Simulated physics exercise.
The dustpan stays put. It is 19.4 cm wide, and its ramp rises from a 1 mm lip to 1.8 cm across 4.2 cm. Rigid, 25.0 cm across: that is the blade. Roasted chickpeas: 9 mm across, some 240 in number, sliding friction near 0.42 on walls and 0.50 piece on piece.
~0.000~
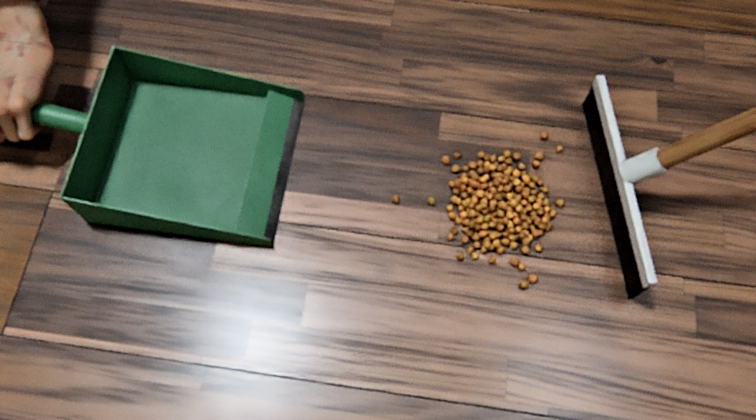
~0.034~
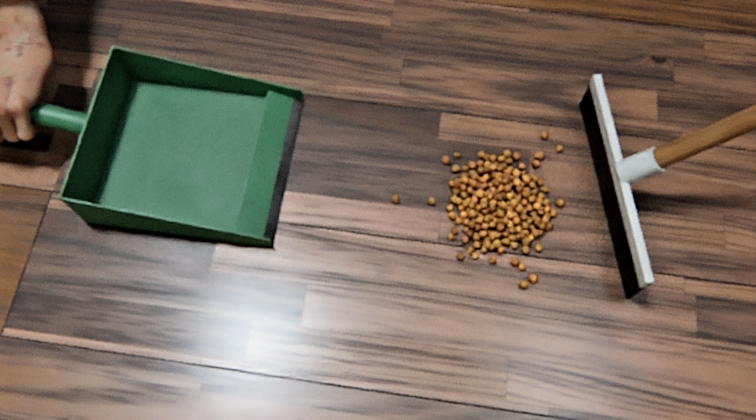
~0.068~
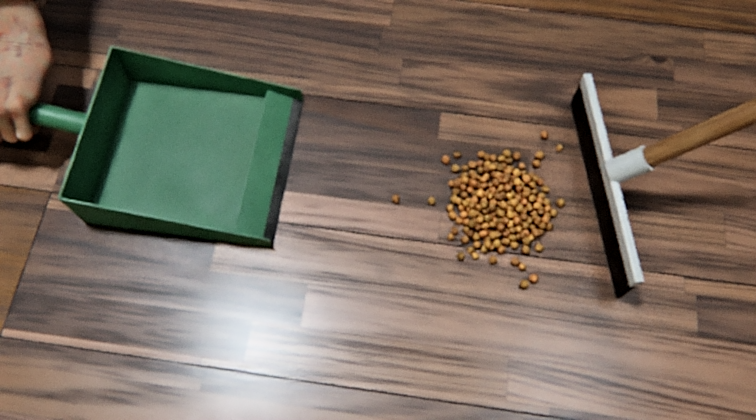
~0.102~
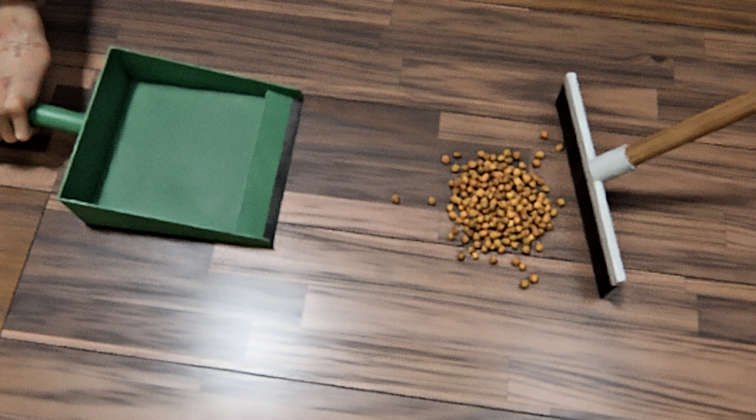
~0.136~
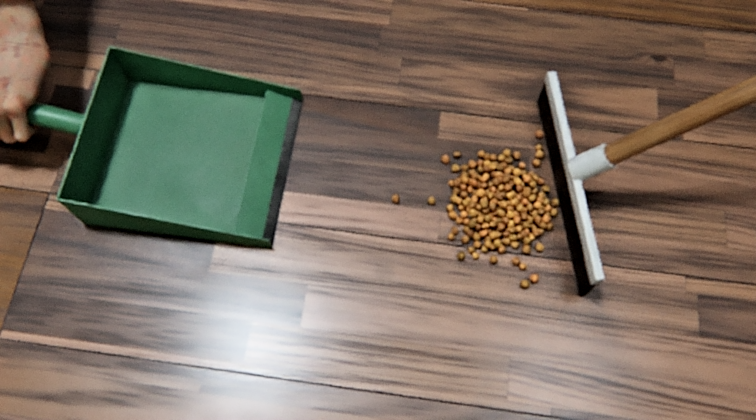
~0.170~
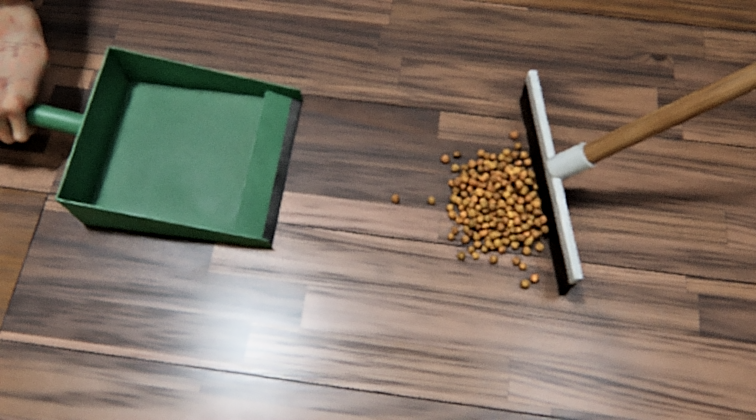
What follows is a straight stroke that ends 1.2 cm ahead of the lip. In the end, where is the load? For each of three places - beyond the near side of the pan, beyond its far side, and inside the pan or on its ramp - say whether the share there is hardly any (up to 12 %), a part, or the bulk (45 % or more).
Past the pan's near side: A part, past the pan's far side: Hardly any, in the pan or on its ramp: A part.
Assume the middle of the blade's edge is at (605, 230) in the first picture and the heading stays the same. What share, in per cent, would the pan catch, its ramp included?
Something close to 25 percent.
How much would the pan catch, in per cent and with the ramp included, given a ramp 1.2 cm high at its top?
I'd expect close to 25 per cent.
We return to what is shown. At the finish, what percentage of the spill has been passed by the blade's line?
I'd put it near 5 in a hundred.
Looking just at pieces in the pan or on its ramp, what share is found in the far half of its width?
Share: Approx. 40 %.
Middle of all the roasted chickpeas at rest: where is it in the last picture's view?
About (287, 210).
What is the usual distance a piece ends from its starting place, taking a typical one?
Near 24 cm.
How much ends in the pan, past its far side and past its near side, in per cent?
In per cent - near side 25, far side 0, pan 20.
After 0.37 s, middle of the blade 17 cm from the lip; 0 % over the lip, far side 0 %, near side 10 %.
After 0.50 s, middle of the blade 8 cm from the lip; 0 % over the lip, far side 0 %, near side 20 %.
After 0.77 s, middle of the blade 4 cm from the lip; 20 % over the lip, far side 0 %, near side 25 %.
By 1.3 s all is still; near side 25 %, far side 0 %, pan 20 %, in front of the lip or behind the blade 55 %.
